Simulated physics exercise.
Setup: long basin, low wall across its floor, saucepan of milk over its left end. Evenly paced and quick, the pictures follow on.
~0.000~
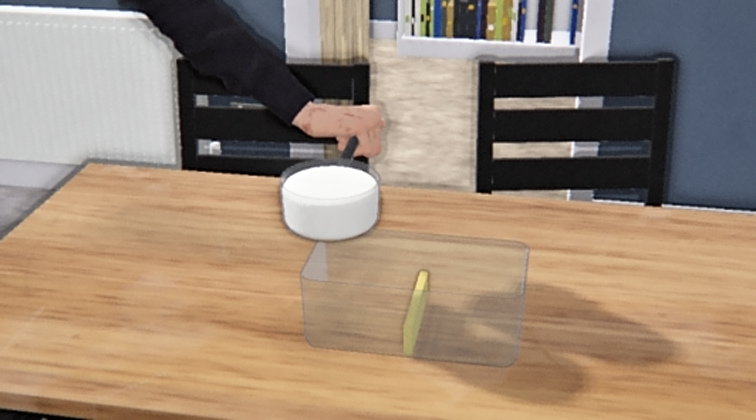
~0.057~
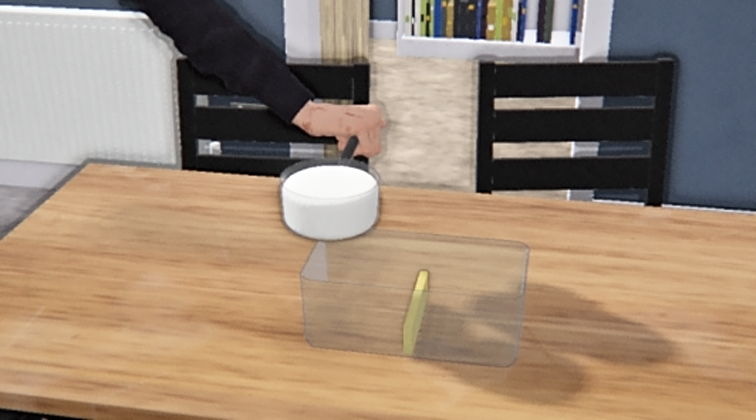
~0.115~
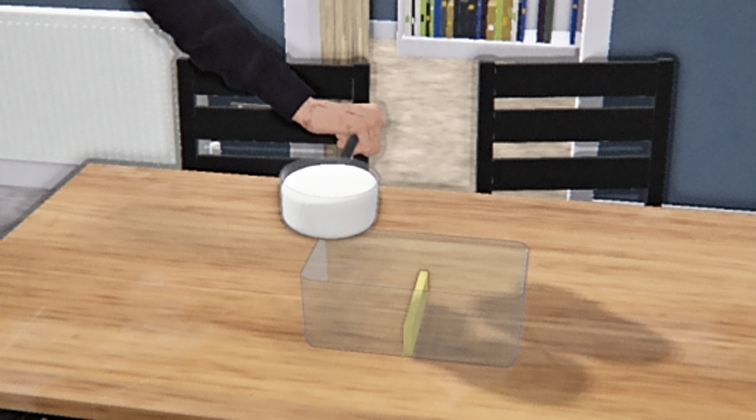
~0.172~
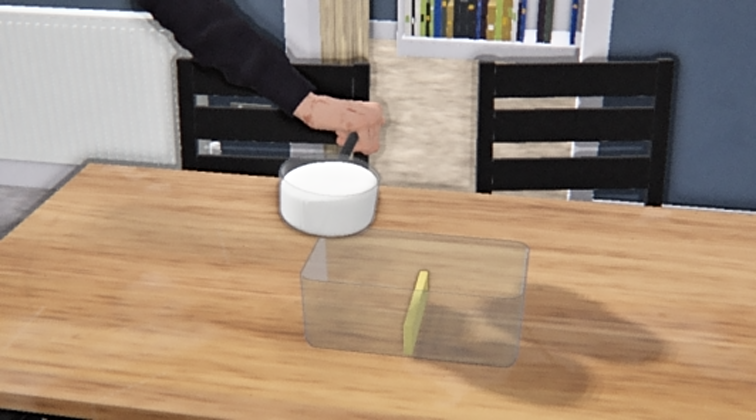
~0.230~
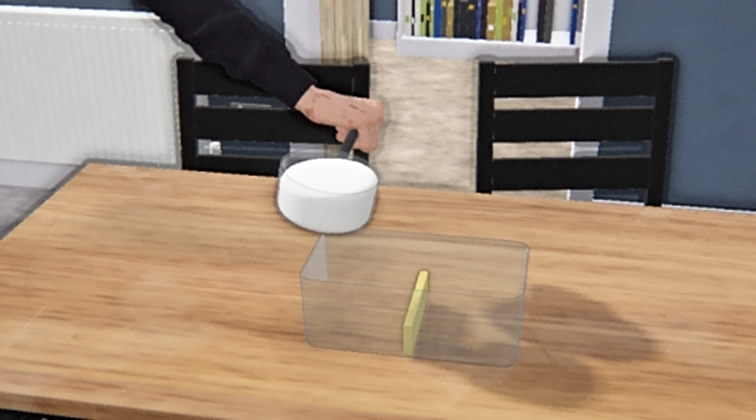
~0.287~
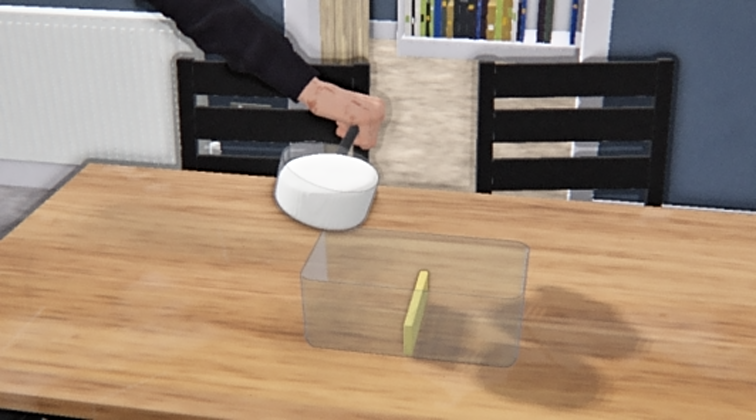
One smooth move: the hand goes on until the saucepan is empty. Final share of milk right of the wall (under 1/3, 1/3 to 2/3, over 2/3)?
Over 2/3.
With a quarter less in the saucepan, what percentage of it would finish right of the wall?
Estimate: Around 90 per cent.
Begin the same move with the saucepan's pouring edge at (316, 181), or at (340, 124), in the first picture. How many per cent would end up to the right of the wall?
It would come to near 5 per cent, and then near 75 per cent.
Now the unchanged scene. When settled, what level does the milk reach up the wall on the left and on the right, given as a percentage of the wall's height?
On the left it sits near 0, while on the right it sits near 60.
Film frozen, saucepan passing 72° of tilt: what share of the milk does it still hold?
Around 45 percent remains.
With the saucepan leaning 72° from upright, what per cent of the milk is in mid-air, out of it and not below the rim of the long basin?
I'd put it at roughly 40 percent of it.
A moment on, the saucepan is tipped part way and 46 per cent is still to pour, 3 is left of the wall and 13 right of it.
Next, the saucepan is tipped right over and 6 per cent is still to pour, 5 is left of the wall and 78 right of it.
Then the saucepan is tipped right over and 0 per cent is still to pour, 7 is left of the wall and 92 right of it.
Later the saucepan is tipped right over and 0 per cent is still to pour, 7 is left of the wall and 92 right of it.
Finally, 7 per cent lies left of the wall, 92 right of it and 1 outside.
